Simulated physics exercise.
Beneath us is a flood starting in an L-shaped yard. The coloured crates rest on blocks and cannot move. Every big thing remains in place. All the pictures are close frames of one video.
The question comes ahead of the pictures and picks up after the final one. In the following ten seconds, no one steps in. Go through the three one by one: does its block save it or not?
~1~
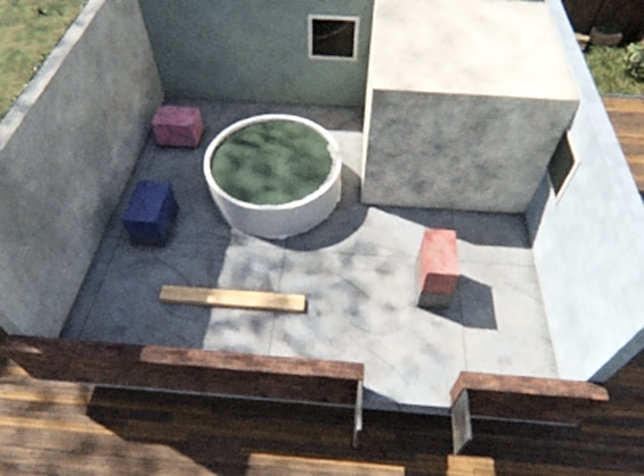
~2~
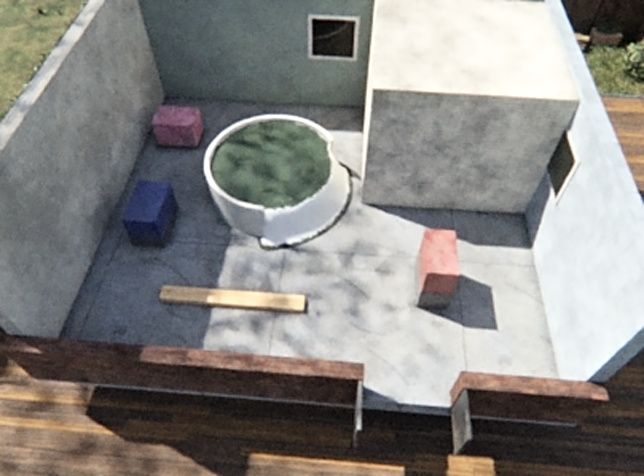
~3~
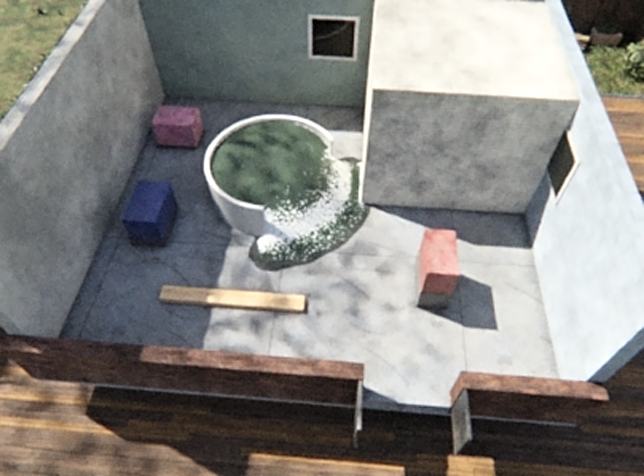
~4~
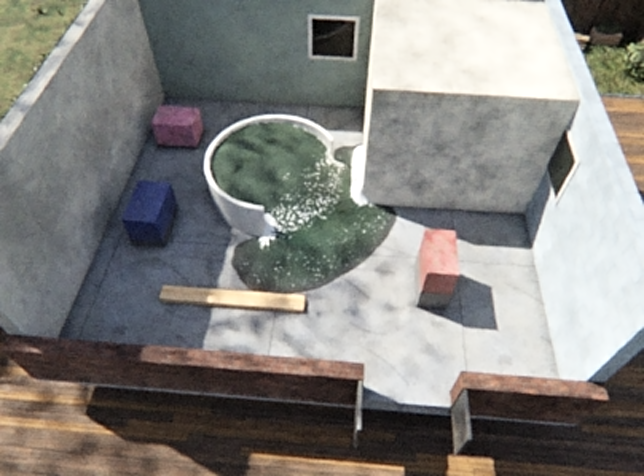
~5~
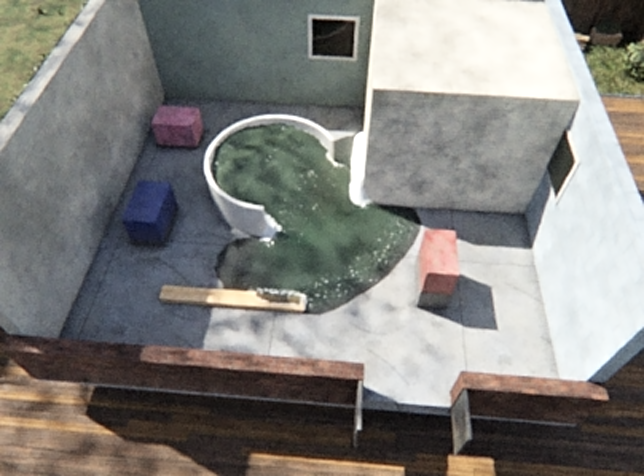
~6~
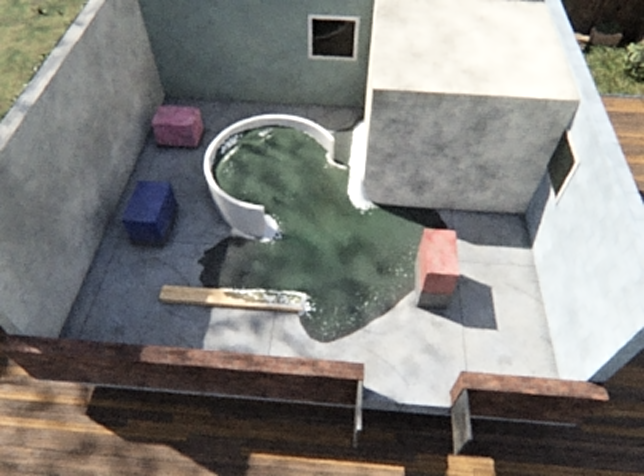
In the end the red crate is going to stay clear of the water; the pink crate is going to be reached by the water; the blue crate is going to stay clear of the water.
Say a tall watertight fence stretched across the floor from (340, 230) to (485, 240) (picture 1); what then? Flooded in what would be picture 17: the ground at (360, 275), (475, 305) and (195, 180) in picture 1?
Outcome by spot, in order - watered, unwatered, unwatered.
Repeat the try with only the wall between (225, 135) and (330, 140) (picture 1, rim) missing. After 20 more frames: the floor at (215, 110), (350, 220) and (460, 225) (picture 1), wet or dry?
First spot drenched, second drenched, third unwetted.
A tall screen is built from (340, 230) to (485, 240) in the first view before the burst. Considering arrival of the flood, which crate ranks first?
That would be the one in red.
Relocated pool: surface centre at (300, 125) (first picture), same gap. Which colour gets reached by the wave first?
I'd say the red-painted one is first.
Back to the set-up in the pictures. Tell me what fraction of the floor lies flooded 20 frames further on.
About 75 %.
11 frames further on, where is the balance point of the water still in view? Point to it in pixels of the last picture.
The water's centre sits above (332, 226).
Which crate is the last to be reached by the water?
It would be the one in pink.
A moment on, water covers 45 % of the floor; the red crate water round its plinth, the pink crate not reached, the blue crate not reached.
Next, water covers 60 % of the floor; the red crate water round its plinth, the pink crate not reached, the blue crate water round its plinth.
Then, water covers 75 % of the floor; the red crate water round its plinth, the pink crate water round its plinth, the blue crate water round its plinth.
Later, water covers 95 % of the floor; the red crate water round its plinth, the pink crate water round its plinth, the blue crate water round its plinth.
In the end, water covers 100 % of the floor; the red crate stayed above the water, the pink crate was topped, the blue crate stayed above the water.
